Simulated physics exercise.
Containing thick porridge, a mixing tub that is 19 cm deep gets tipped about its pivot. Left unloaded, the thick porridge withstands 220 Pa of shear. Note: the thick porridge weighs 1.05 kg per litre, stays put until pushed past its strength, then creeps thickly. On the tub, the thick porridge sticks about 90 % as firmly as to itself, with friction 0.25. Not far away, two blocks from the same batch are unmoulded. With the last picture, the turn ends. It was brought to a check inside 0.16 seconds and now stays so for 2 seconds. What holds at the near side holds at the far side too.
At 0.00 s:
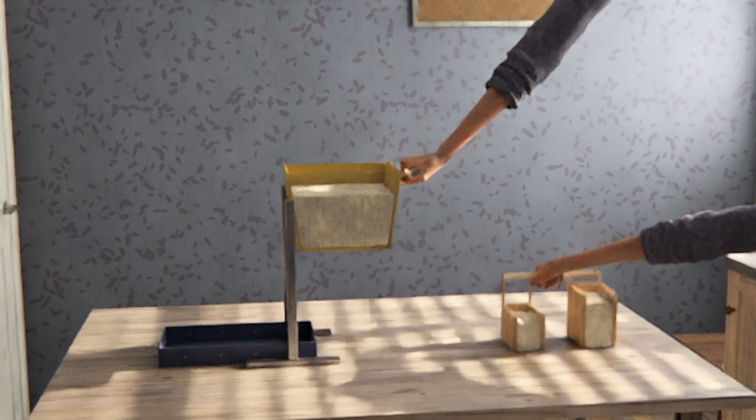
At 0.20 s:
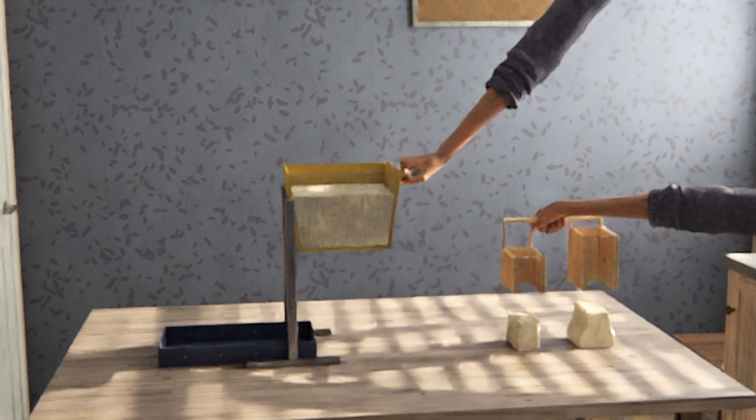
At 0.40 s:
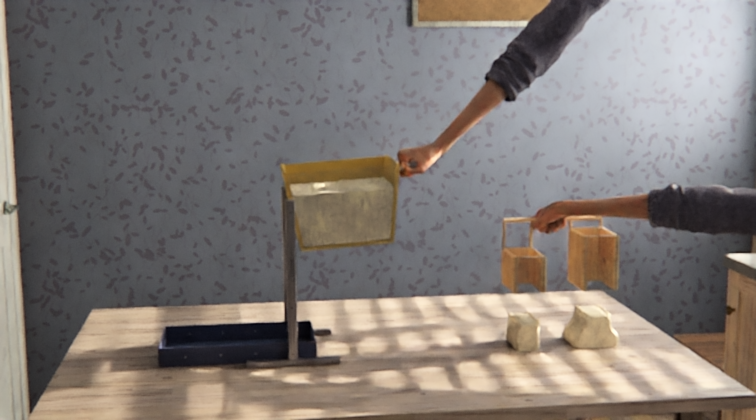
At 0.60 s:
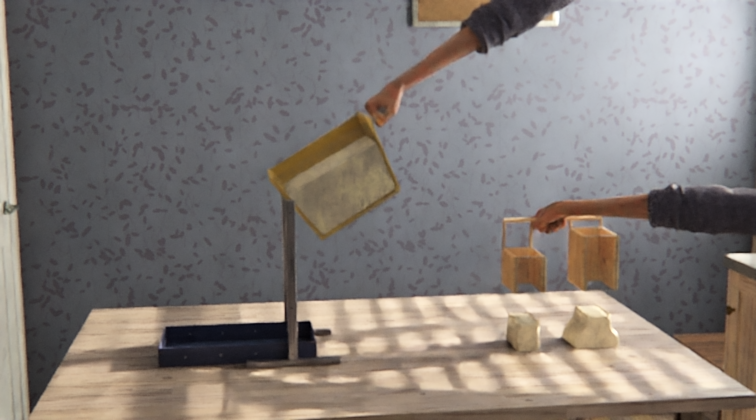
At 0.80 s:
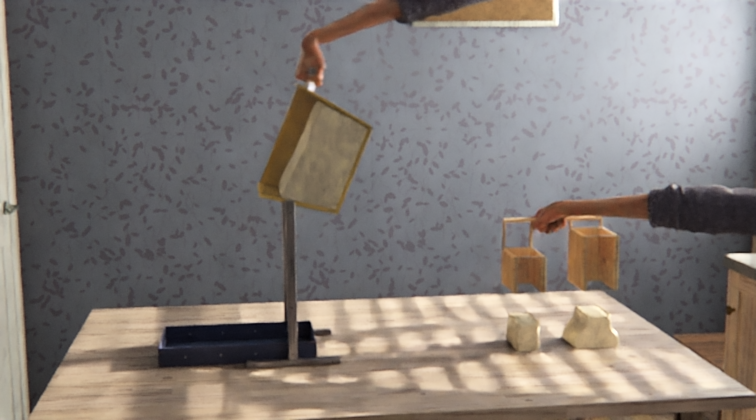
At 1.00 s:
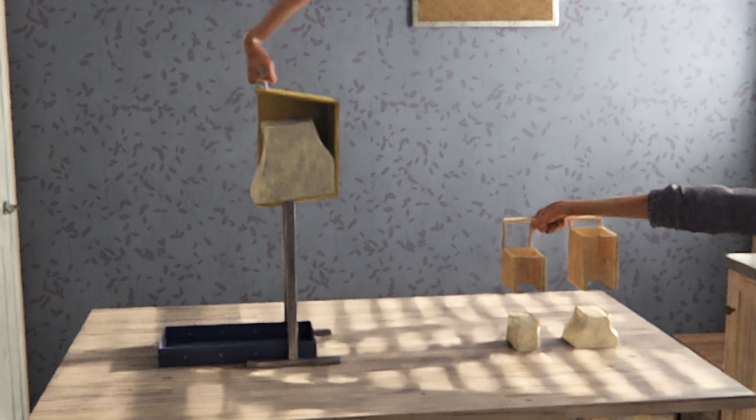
On a wooden table, one hand lifts two small moulds off pale blocks, which slump slightly, while another swings a yellow tub of thick, pale material up and leftward on its post until it stands steeply tilted.
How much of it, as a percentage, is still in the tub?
Near 33 percent is still in the tub.
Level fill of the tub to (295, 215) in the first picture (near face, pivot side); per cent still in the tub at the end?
About 50 per cent.
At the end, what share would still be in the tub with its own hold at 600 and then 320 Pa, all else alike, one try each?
First 60 %, second 40 %.
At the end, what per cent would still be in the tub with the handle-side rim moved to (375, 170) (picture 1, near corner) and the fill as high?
The tub would keep roughly 45 percent.
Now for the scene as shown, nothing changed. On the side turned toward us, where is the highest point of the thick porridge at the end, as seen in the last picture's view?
About (306, 173).
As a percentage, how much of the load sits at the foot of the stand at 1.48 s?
I reckon around 55 % of it.
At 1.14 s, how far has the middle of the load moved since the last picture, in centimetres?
I'd estimate roughly 9 centimetres.
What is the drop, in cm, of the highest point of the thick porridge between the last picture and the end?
Some 13 cm.
By 1.14 s, the tub is at 89 degrees and holds 62 %.
By 1.31 s, the tub is at 89 degrees and holds 38 %.
By 1.48 s, the tub is at 89 degrees and holds 34 %.
By 1.65 s, the tub is at 89 degrees and holds 34 %.
By 3.00 s, at the end, the tub is at 89 degrees and holds 33 %.
